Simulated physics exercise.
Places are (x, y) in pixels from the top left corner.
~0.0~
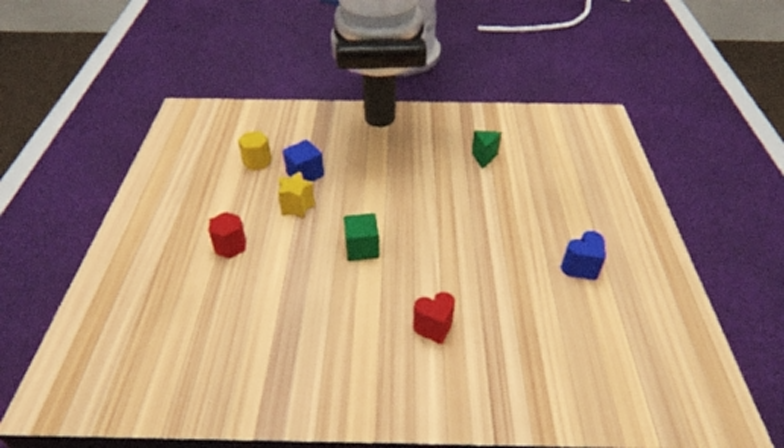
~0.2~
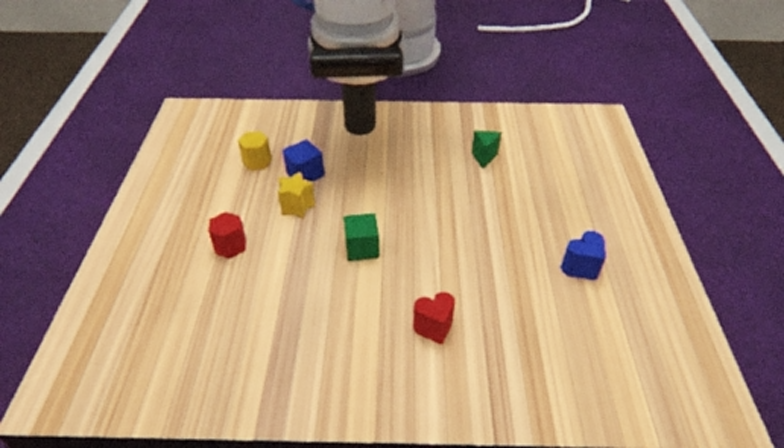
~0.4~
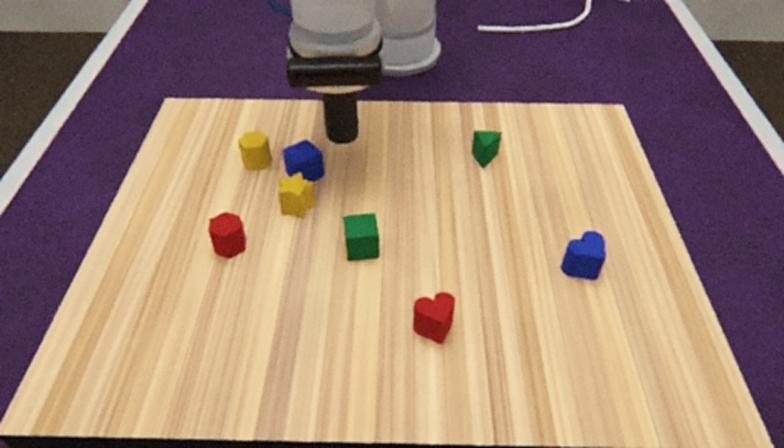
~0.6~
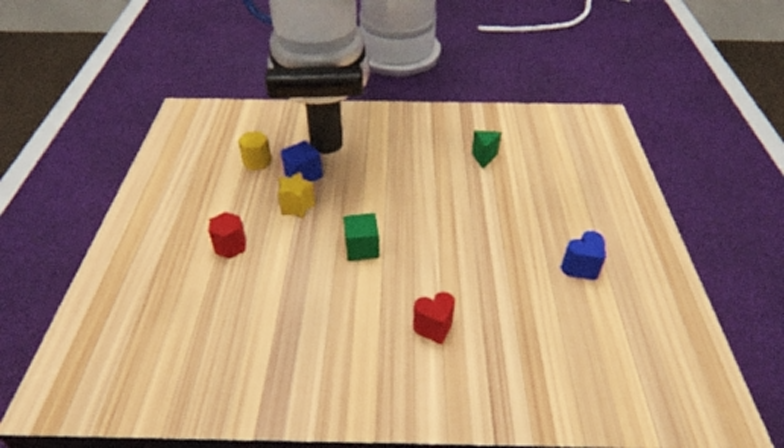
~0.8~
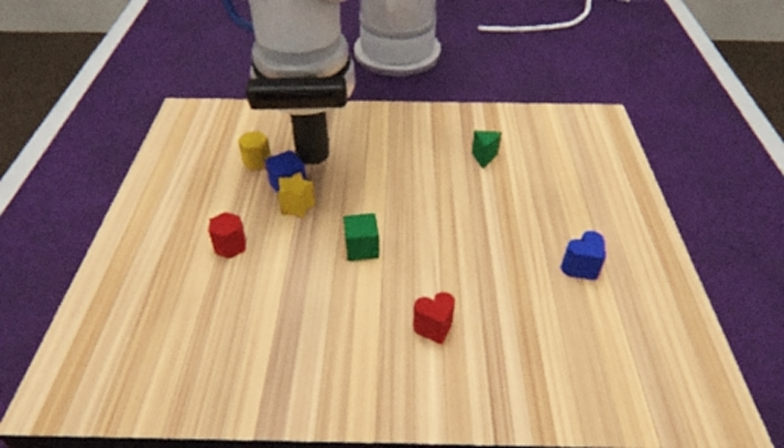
On a wooden board with coloured blocks, a robot arm moves left and nearer, nudging the blue block slightly left.
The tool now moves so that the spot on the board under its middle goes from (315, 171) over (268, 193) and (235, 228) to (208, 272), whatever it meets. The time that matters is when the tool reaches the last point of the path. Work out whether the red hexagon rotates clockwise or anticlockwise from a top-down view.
Direction: Anticlockwise.
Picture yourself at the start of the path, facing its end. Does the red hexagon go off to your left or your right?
The left.
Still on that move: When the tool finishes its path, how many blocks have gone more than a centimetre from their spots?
Going by the path, two blocks will move.
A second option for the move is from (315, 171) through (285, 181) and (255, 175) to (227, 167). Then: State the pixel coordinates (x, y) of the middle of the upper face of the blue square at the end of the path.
Somewhere near (248, 176).
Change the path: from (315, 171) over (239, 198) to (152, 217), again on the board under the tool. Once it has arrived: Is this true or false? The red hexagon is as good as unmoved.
The statement is true.
The first path, step by step. One third of the way, tool at (264, 177); blue square at (236, 187), turned 15° anticlockwise.
Two thirds of the way, tool at (230, 212); red hexagon at (223, 231), turned 15° anticlockwise; blue square at (192, 216).
At the end, tool at (202, 256); red hexagon at (208, 277), turned 65° anticlockwise; blue square at (178, 225), turned 45° clockwise; yellow star in place.
